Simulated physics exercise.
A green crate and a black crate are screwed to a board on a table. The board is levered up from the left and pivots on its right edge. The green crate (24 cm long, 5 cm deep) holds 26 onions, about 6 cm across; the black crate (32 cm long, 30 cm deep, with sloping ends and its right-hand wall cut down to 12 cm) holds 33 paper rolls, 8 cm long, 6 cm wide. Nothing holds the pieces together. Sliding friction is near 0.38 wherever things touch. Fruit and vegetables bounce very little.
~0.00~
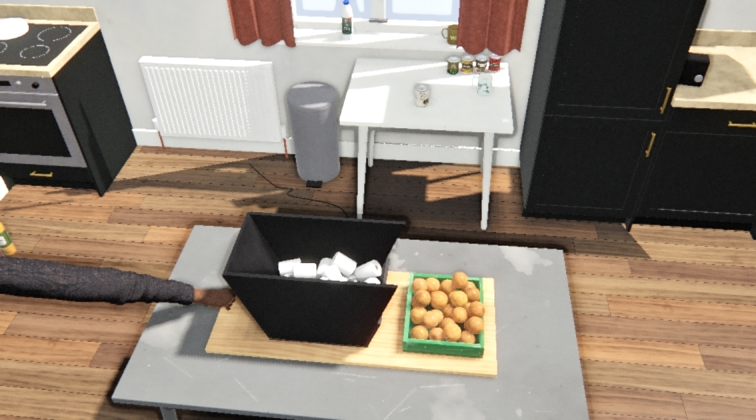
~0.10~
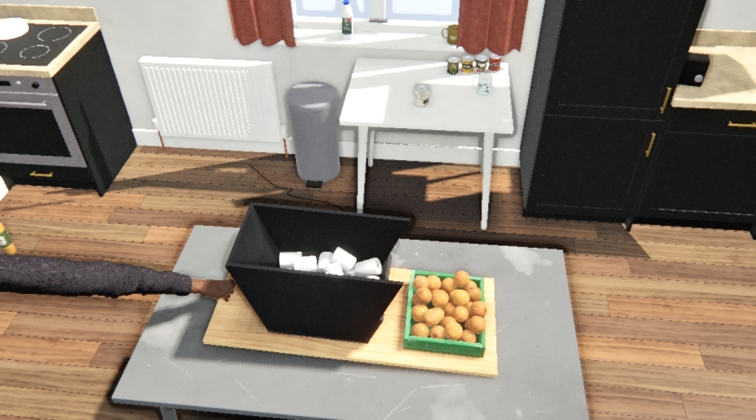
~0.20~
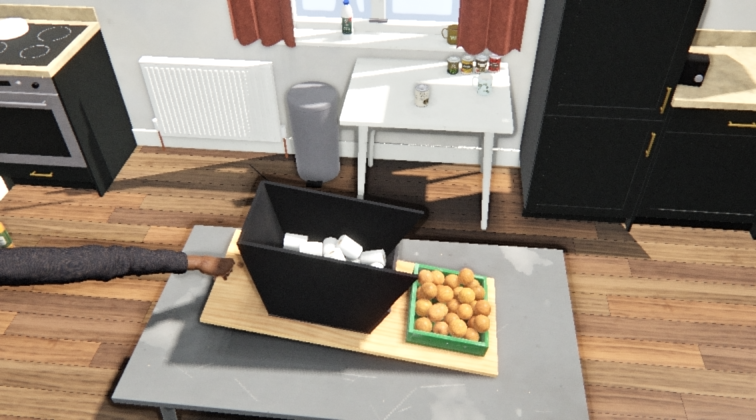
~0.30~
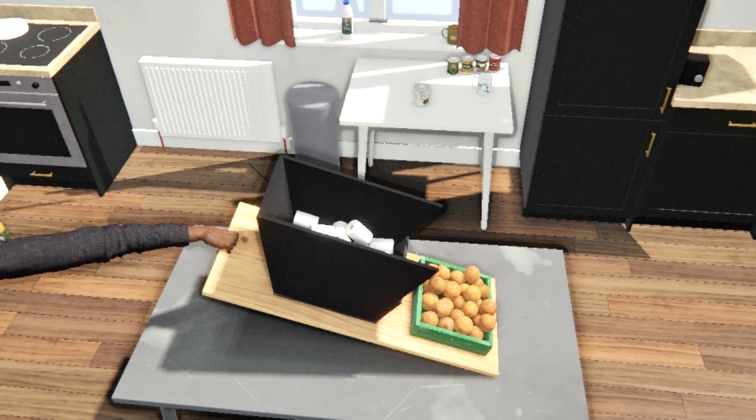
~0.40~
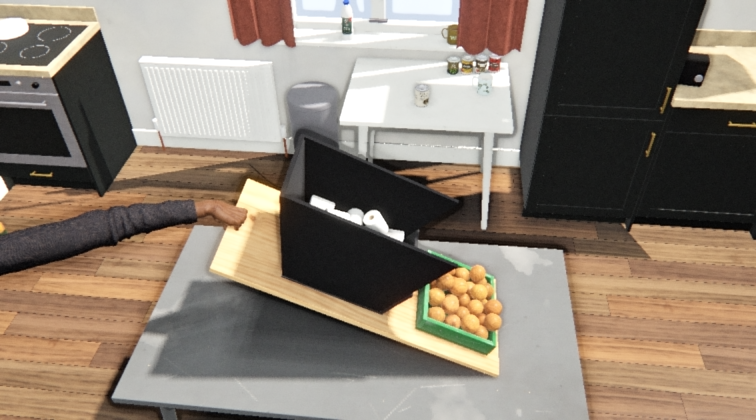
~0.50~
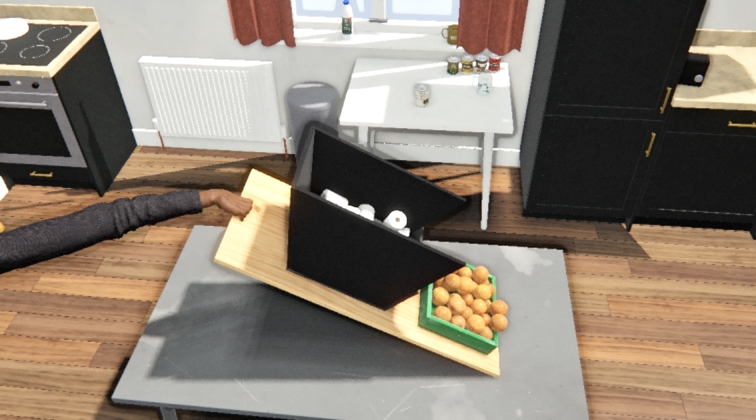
In a kitchen, a hand lifts the left end of a wooden board on a grey table, steadily tilting it toward the right, along with a black crate of white rolls and a green crate of round brown onions.
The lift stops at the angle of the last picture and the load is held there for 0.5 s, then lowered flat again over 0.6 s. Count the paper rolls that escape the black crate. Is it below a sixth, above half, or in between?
Less than a sixth of the paper rolls leave the black crate.
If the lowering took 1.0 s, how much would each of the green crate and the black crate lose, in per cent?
Then green crate 10, black crate 0 per cent.
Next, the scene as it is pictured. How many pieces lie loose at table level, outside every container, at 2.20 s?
Roughly 2.
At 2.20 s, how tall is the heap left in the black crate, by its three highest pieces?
Roughly 14 cm high.
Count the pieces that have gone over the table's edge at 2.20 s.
About 0.
After 0.77 s, tilt 28°; green crate 24 in, 2 out and black crate 33 in, 0 out.
After 1.11 s, tilt 26°; green crate 24 in, 2 out and black crate 32 in, 1 out.
After 1.59 s, tilt 0°; green crate 24 in, 2 out and black crate 32 in, 1 out.
When it is over (at 2.20 s), green crate 24 in, 2 out and black crate 32 in, 1 out. Asked share, 1 of 33, 3 per cent.
